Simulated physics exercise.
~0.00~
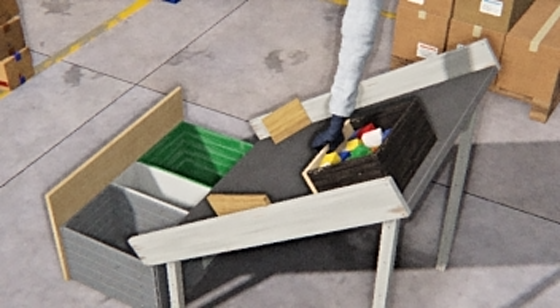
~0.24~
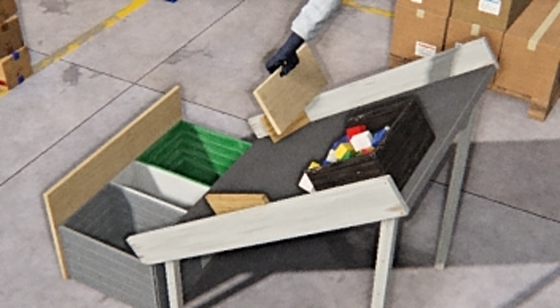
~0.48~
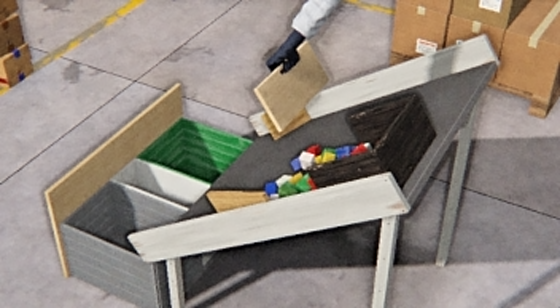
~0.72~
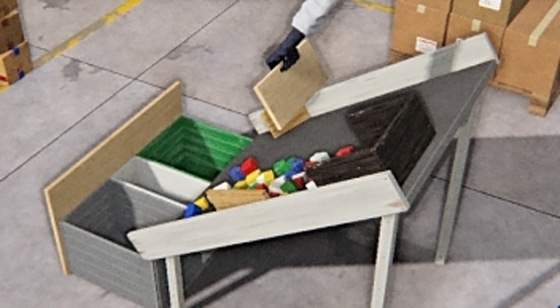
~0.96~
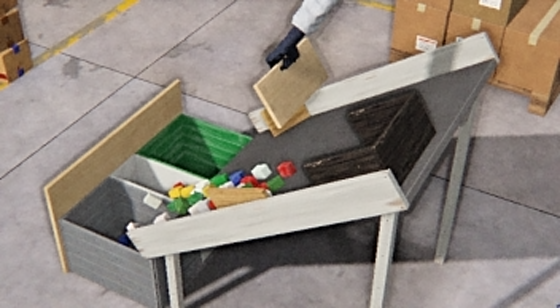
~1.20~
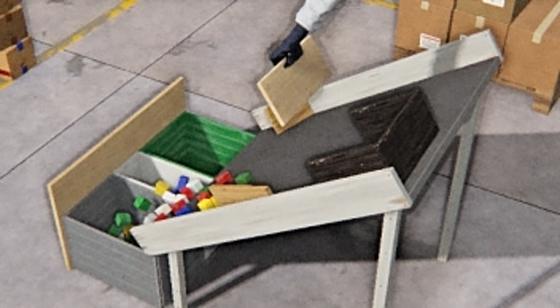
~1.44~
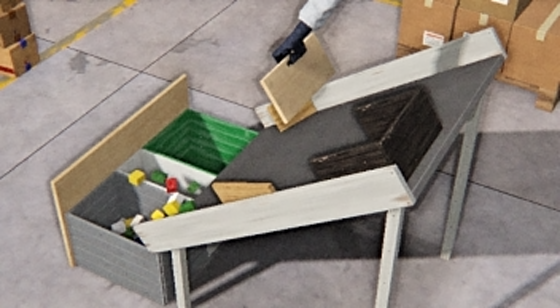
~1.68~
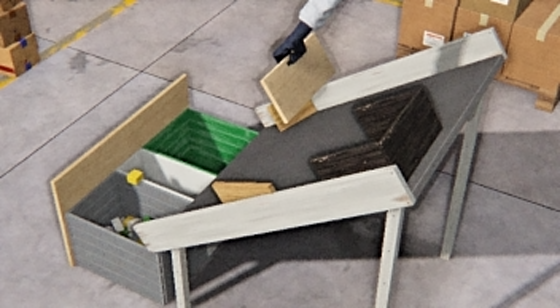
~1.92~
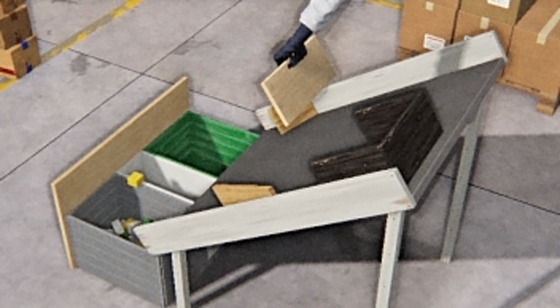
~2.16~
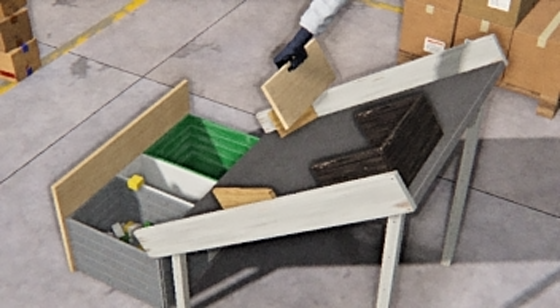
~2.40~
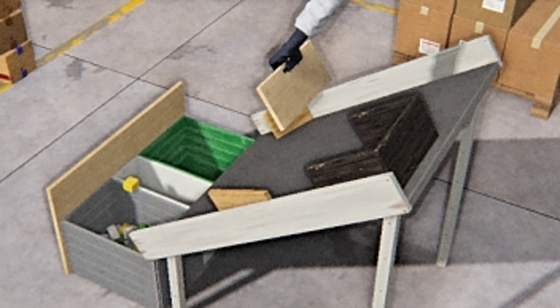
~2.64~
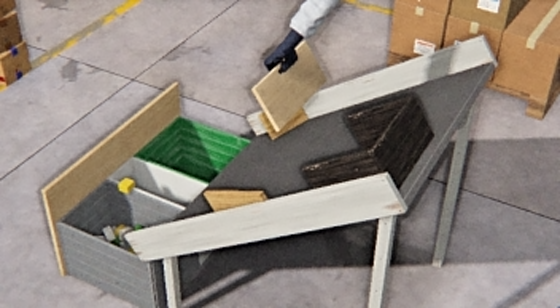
On a sloped table, a gloved hand lifts a board and toy bricks tumble left into tubs.
